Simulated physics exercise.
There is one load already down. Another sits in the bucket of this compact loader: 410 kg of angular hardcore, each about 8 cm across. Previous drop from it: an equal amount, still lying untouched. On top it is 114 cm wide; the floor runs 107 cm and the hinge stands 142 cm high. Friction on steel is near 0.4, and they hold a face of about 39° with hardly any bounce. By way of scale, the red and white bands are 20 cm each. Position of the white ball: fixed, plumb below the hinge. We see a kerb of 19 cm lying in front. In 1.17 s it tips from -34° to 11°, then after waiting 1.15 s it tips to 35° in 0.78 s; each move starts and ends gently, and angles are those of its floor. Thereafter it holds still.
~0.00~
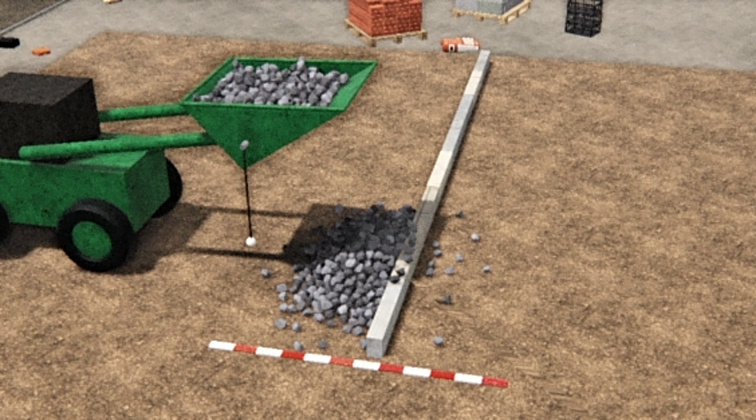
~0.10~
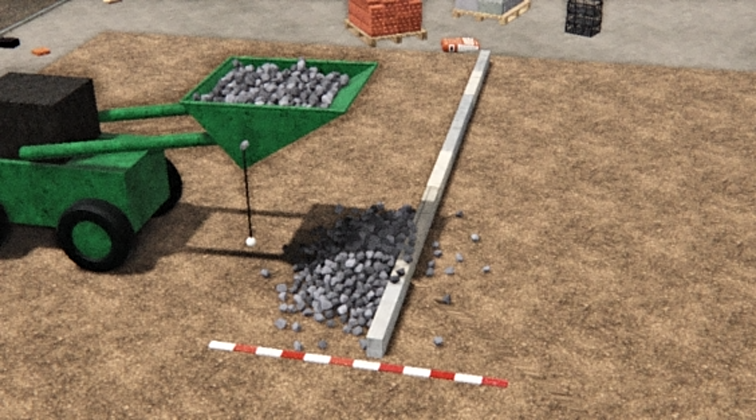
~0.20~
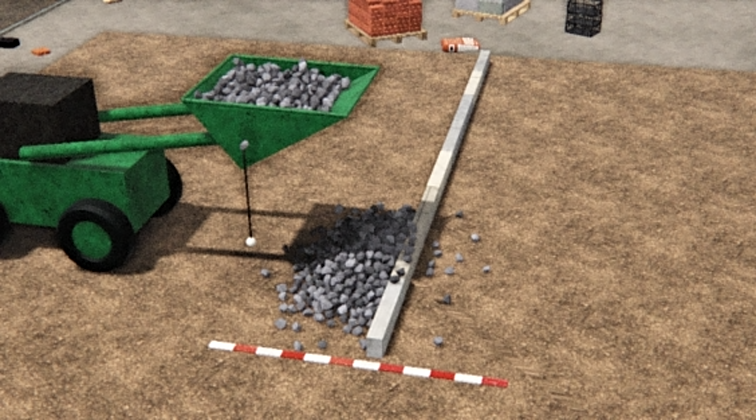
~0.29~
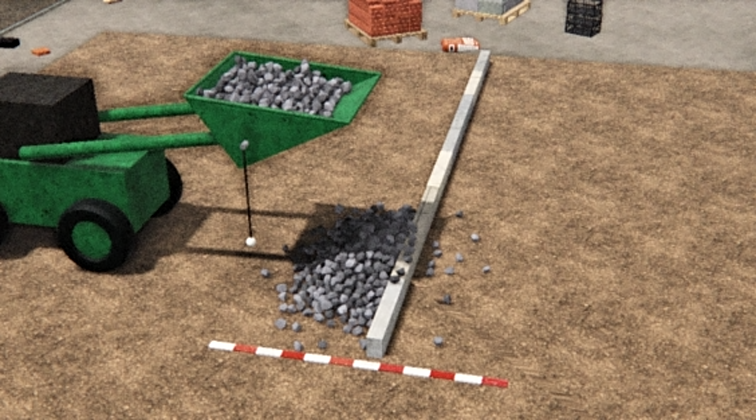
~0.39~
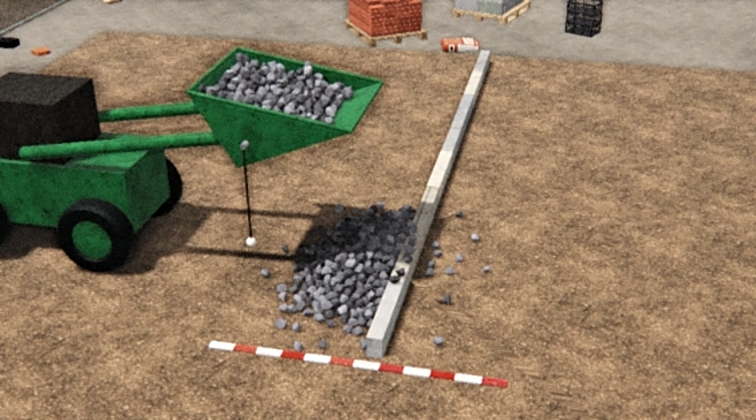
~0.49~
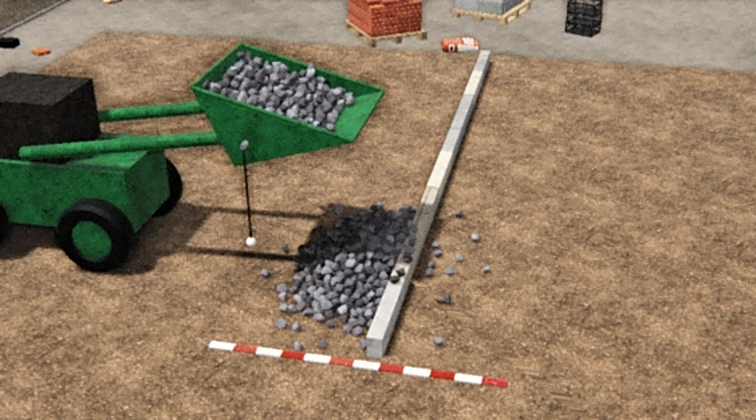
At the start, a green loader on the left holds a raised bucket full of grey stones, beside a stone pile lying against a pale kerb. The bucket then slowly tilts, its right edge dipping slightly while the stones shift a little inside, and the pile on the ground stays still.
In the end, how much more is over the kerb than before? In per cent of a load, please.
By the end about 36 per cent more lies there.
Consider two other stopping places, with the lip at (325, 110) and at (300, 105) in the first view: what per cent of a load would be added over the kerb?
I'd expect near 15 per cent first and near 0 per cent next.
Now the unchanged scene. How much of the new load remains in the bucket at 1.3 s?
100 %.
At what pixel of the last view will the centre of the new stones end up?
Centre: Approx. (393, 254).
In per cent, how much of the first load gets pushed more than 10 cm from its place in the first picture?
Some 5 percent, give or take.
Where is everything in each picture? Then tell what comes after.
In the first frame, the bucket is at -34°, its lip at (345, 110); the top of the load is at (263, 71). The earlier load is highest near (365, 236), 33 cm above ground level, 98 % on this side of the kerb, 2 % over the kerb.
The second frame shows lip at (345, 112), floor tilted -33°, highest stones at (264, 71); the stones move at 0.1 m/s on average.
In the third frame, the bucket is at -31°, its lip at (347, 116); the top of the load is at (264, 69); the stones move at 0.2 m/s on average.
The fourth frame shows lip at (350, 123), floor tilted -27°, highest stones at (263, 70); the stones move at 0.2 m/s on average.
The fifth frame shows lip at (352, 132), floor tilted -22°, highest stones at (246, 68); the stones move at 0.2 m/s on average.
The sixth frame shows lip at (354, 141), floor tilted -17°, highest stones at (243, 67); the stones move at 0.2 m/s on average.
After 0.9 s the floor is at 4°; in per cent of one load, 100 in the bucket, 98 on this side of the kerb, 2 over the kerb; the foremost stones are at (457, 266).
After 1.3 s the floor is at 11°; in per cent of one load, 100 in the bucket, 98 on this side of the kerb, 2 over the kerb; the foremost stones are at (457, 266).
After 3.5 s the floor is at 35°; in per cent of one load, 40 in the bucket, 157 on this side of the kerb, 3 over the kerb; the foremost stones are at (457, 266).
After 6.3 s the floor is at 35°; in per cent of one load, 0 in the bucket, 162 on this side of the kerb, 38 over the kerb; the foremost stones are at (513, 287). Net gain over the kerb, 36.
